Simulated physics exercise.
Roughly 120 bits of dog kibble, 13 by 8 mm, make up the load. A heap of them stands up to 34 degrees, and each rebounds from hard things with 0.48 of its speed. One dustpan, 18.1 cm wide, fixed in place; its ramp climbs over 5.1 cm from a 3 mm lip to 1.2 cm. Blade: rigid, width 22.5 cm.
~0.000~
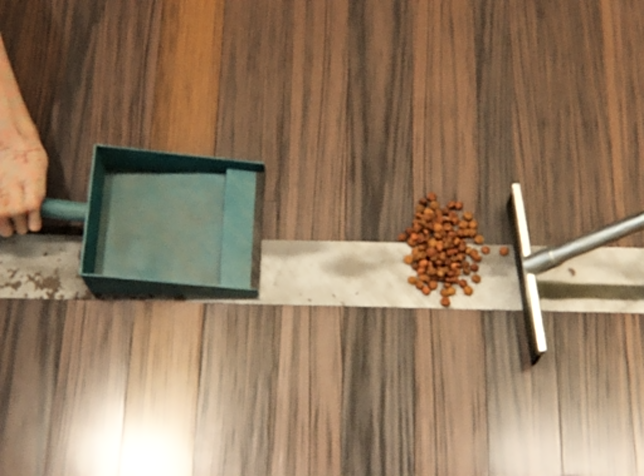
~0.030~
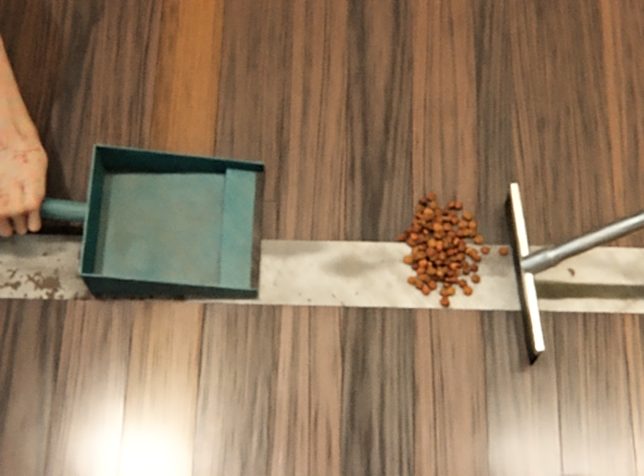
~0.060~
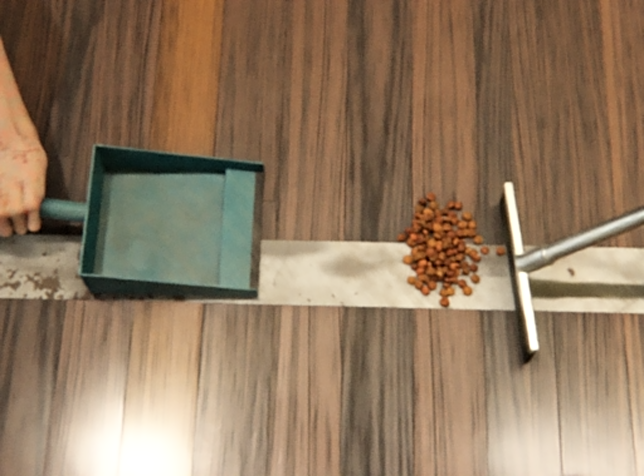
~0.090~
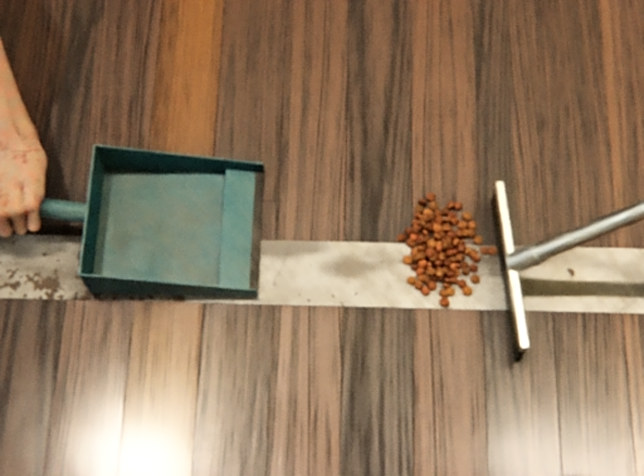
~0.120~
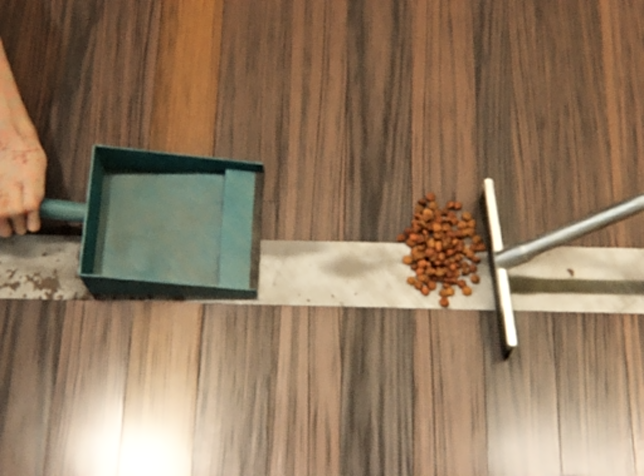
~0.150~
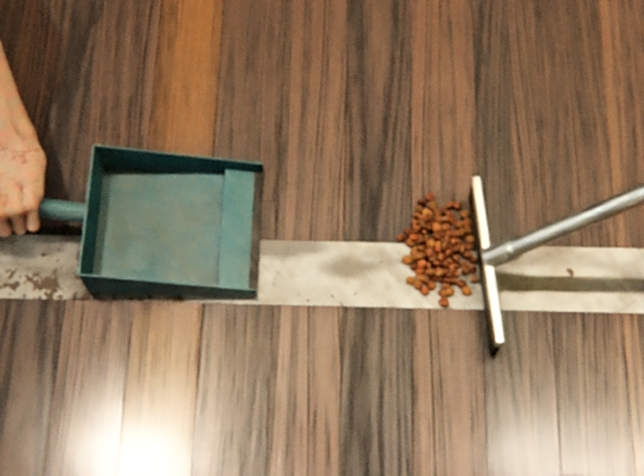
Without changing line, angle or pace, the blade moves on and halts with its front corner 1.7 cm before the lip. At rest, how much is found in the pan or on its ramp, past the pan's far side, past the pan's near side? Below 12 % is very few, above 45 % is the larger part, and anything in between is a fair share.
In the pan or on its ramp: A fair share, past the pan's far side: Very few, past the pan's near side: Very few.
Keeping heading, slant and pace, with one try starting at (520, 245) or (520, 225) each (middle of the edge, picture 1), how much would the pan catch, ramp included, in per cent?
About 30 and 15 per cent.
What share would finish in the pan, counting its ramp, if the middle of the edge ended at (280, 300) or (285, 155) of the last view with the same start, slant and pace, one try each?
Some 30 per cent on the first try, 10 per cent on the second.
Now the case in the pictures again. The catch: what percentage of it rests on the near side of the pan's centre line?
Roughly 30 per cent.
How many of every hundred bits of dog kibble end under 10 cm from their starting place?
0 %.
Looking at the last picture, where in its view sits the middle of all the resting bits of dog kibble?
After settling, the middle sits near (263, 229).
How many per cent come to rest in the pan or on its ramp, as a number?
About 35 per cent.
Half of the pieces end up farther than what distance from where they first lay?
I'd put it near 24 cm.
After 0.41 s, middle of the blade 17 cm from the lip; 0 % over the lip, far side 0 %, near side 5 %.
After 0.59 s, middle of the blade 8 cm from the lip; 0 % over the lip, far side 5 %, near side 5 %.
Then, at 0.89 s, middle of the blade 3 cm from the lip; 35 % over the lip, far side 5 %, near side 5 %.
By 1.3 s all is still; pan 35 %, far side 5 %, near side 5 %, in front of the lip or behind the blade 50 %.
